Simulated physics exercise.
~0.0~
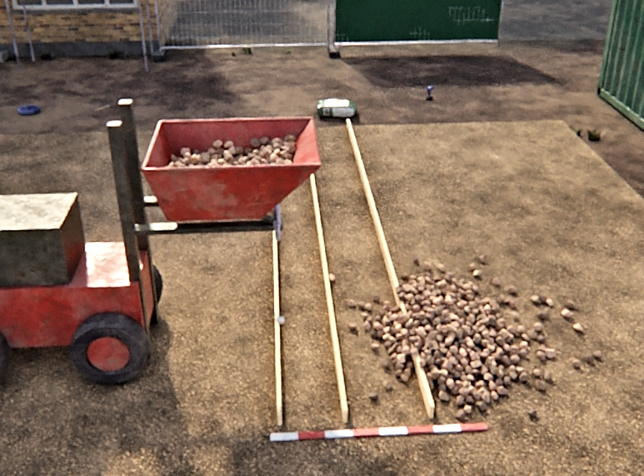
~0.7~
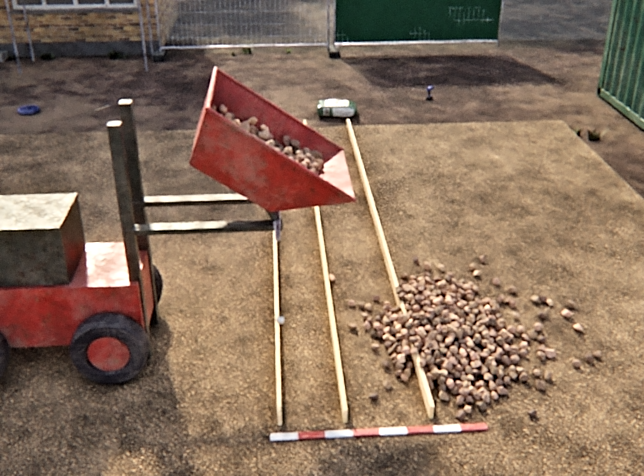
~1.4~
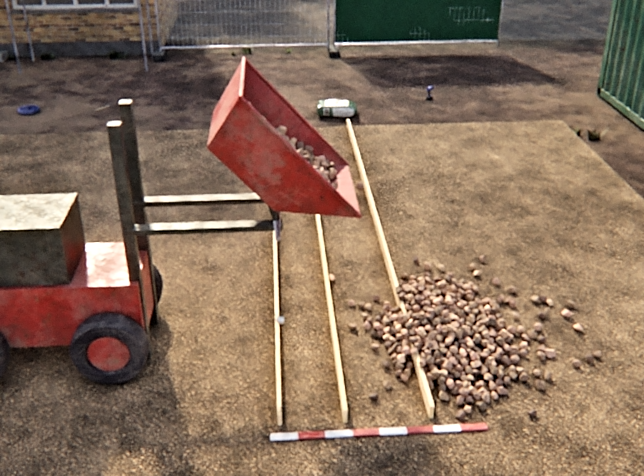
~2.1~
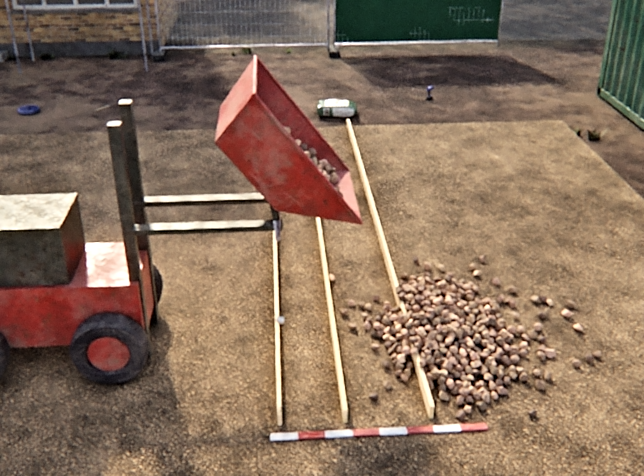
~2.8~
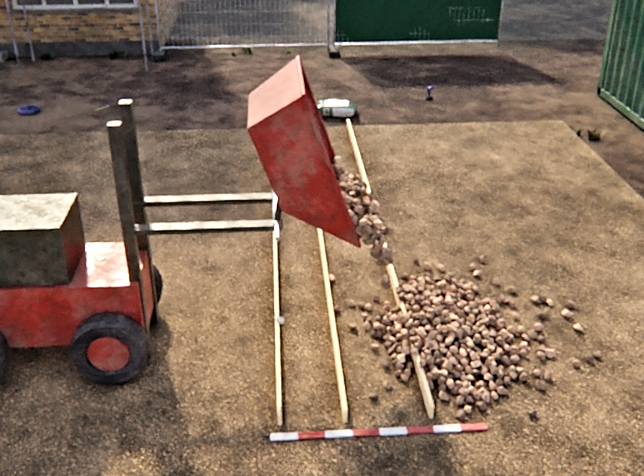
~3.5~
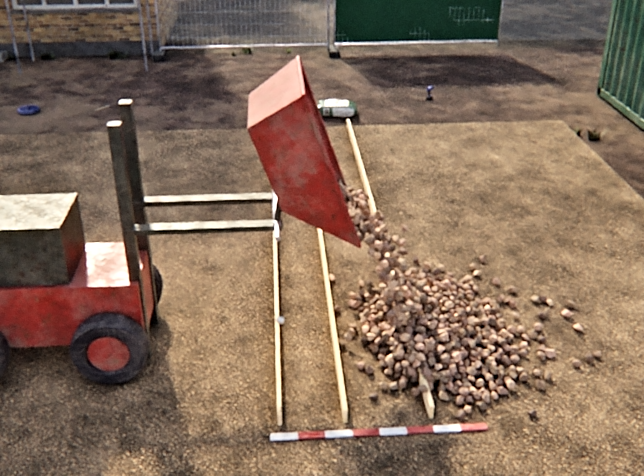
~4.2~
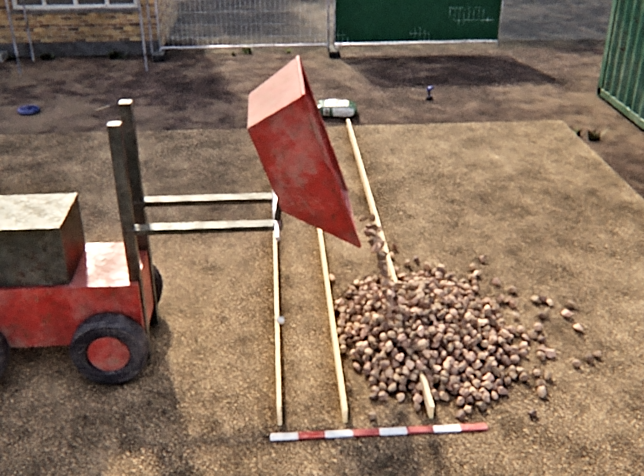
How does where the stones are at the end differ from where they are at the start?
At the start the stones are split between the raised red skip and the heap on the ground to its right. By the end nearly all of them are in the heap, so as a whole they have shifted lower and to the right, with just a few still dropping.
